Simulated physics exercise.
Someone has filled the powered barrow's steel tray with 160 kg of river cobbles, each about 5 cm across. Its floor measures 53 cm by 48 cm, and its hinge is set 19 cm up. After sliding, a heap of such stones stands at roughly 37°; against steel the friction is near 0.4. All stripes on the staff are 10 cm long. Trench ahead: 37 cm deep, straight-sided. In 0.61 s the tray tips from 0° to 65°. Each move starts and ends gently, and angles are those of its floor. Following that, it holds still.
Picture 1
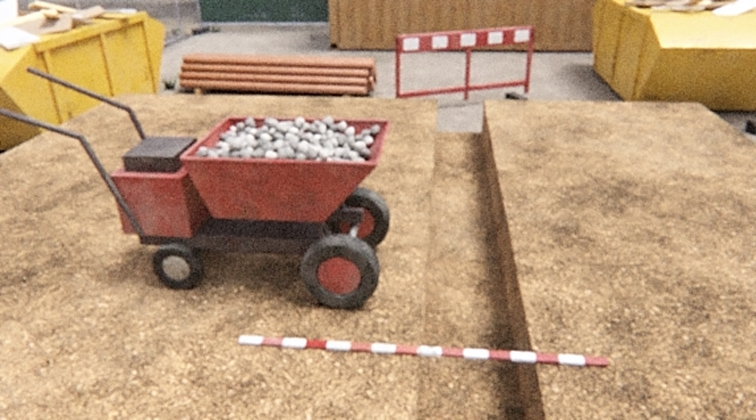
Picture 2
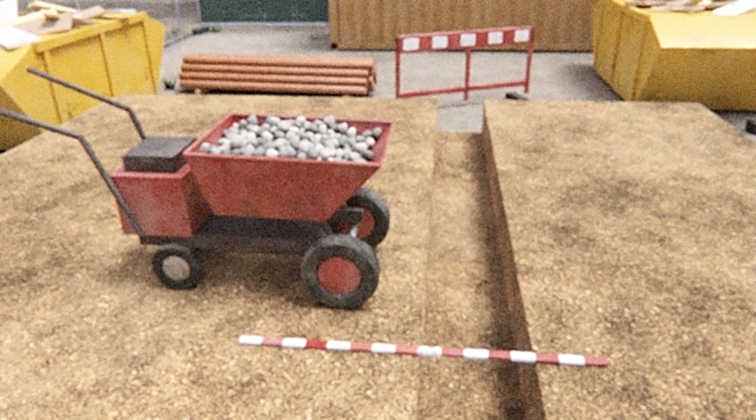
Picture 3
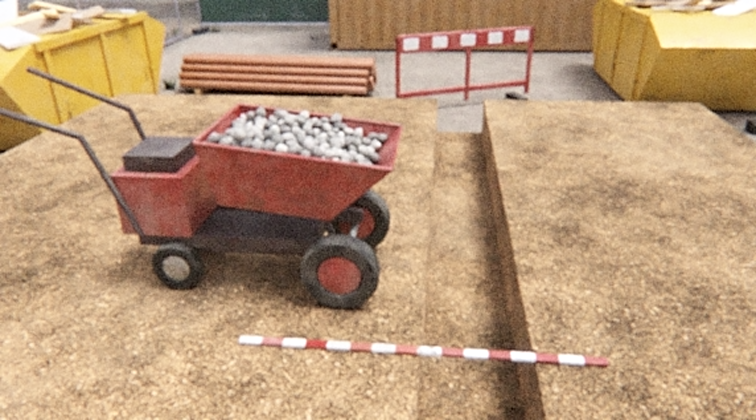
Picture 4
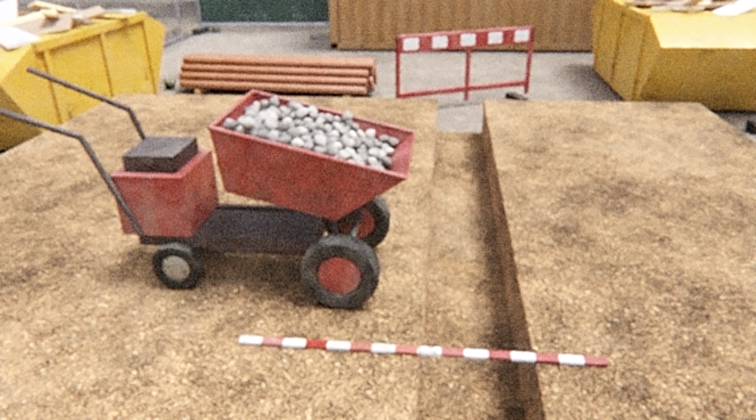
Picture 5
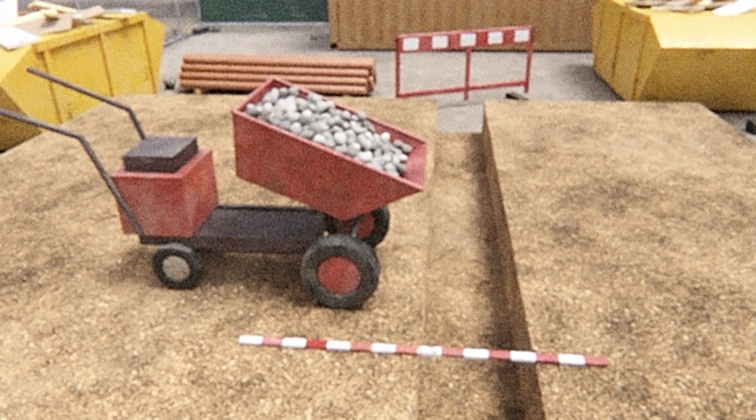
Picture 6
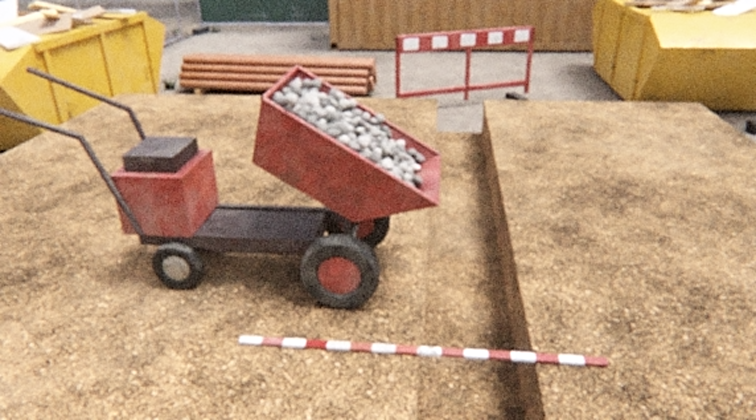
A red powered barrow with black wheels and a tray of grey cobbles stands at left on brown, gritty ground, seen from slightly above by a still camera. A narrow trench runs to its right, a red-and-white staff lies in front, and yellow skips, stacked pipes and a barrier stand behind. The tray starts level, then tilts steadily steeper toward the trench, its rear rising, the cobbles still heaped inside.
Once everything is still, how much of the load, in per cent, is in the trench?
About 55 per cent.
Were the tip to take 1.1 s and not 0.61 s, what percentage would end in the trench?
Then roughly 75 percent.
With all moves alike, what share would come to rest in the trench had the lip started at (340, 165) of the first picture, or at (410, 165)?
About 85 per cent first, then about 35 per cent.
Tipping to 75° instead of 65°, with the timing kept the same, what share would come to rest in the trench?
Around 55 per cent would finish in the trench.
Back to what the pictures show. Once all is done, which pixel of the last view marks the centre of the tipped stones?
At about pixel (511, 316) in the last view.
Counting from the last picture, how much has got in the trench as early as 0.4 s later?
20 per cent, give or take.
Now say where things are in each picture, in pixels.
Lip at (377, 164), floor tilted 0°, highest stones at (303, 129), in the first frame.
The tray is at 2°, its lip at (381, 166); the top of the load is at (294, 125), in the second frame.
Lip at (391, 170), floor tilted 7°, highest stones at (282, 117), in the third frame.
The tray is at 14°, its lip at (406, 178); the top of the load is at (275, 110), in the fourth frame.
Lip at (423, 190), floor tilted 22°, highest stones at (277, 99), in the fifth frame.
The tray is at 32°, its lip at (439, 205); the top of the load is at (299, 89), in the sixth frame.
Then, 0.2 s after the last picture the floor is at 55°, 100 % in the tray; the foremost stones are at (451, 213).
Then, 0.4 s after the last picture the floor is at 65°, 75 % in the tray, 20 % in the trench, 5 % past the trench; the foremost stones are at (545, 282).
Then, 0.8 s after the last picture the floor is at 65°, 26 % in the tray, 30 % in the trench, 44 % past the trench; the foremost stones are at (694, 278).
Then, 2.7 s after the last picture the floor is at 65°, 0 % in the tray, 55 % in the trench, 45 % past the trench; the foremost stones are past the picture's edge.
